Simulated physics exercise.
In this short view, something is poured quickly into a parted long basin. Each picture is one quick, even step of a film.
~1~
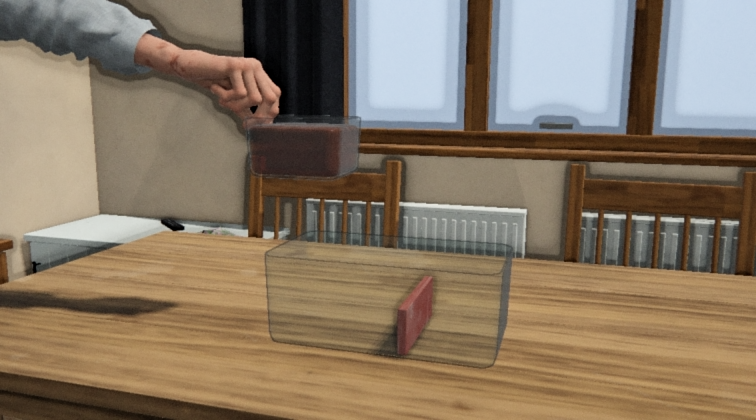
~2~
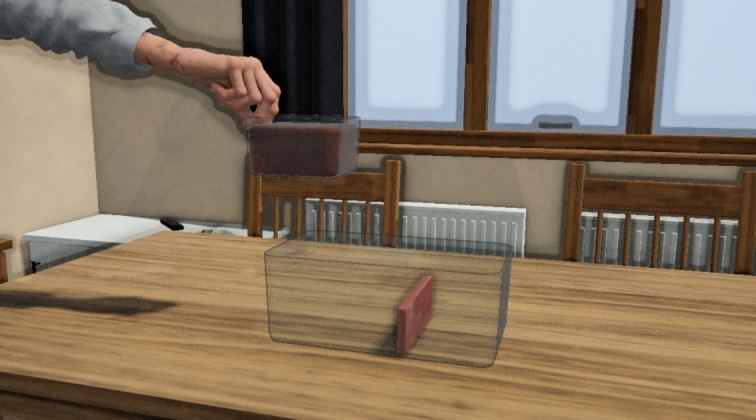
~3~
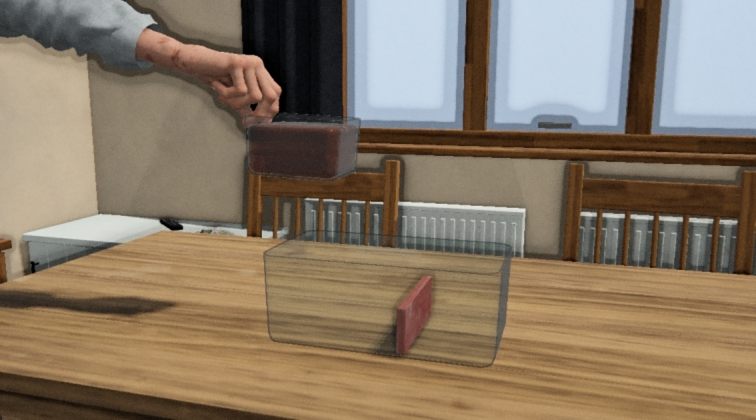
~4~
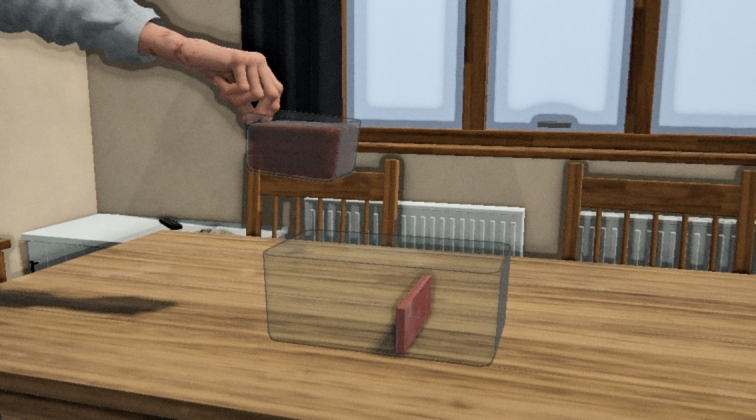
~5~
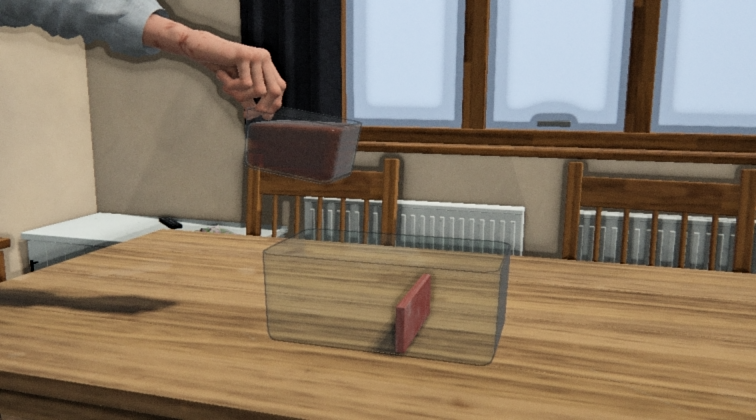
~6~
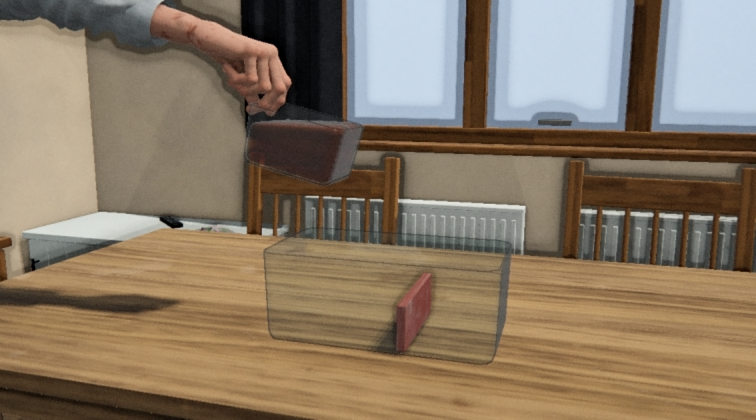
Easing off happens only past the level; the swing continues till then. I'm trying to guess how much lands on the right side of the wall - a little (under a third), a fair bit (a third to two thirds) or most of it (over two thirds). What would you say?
I would say a little, under a third.
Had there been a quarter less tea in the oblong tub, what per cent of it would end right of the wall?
0 per cent.
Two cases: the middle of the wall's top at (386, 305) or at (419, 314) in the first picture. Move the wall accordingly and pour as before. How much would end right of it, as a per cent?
70 %, then 35 %.
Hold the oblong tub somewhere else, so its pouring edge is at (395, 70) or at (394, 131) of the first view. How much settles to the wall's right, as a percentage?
80 % and 75 %.
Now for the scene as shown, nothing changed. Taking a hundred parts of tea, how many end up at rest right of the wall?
It comes to some 20 per cent.
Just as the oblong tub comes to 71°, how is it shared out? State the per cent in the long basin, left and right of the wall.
Left side 20 in a hundred, right side 5 in a hundred.
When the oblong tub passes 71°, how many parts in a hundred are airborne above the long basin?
It comes to 35 per cent or so.
A moment on, the oblong tub is tipped part way and 43 per cent is still to pour, 18 is left of the wall and 6 right of it.
Next, the oblong tub is tipped right over and 6 per cent is still to pour, 67 is left of the wall and 21 right of it.
Then the oblong tub is tipped right over and 0 per cent is still to pour, 77 is left of the wall and 22 right of it.
Later the oblong tub is tipped right over and 0 per cent is still to pour, 77 is left of the wall and 22 right of it.
At rest 77 per cent lies left of the wall, 22 right of it and 1 outside.
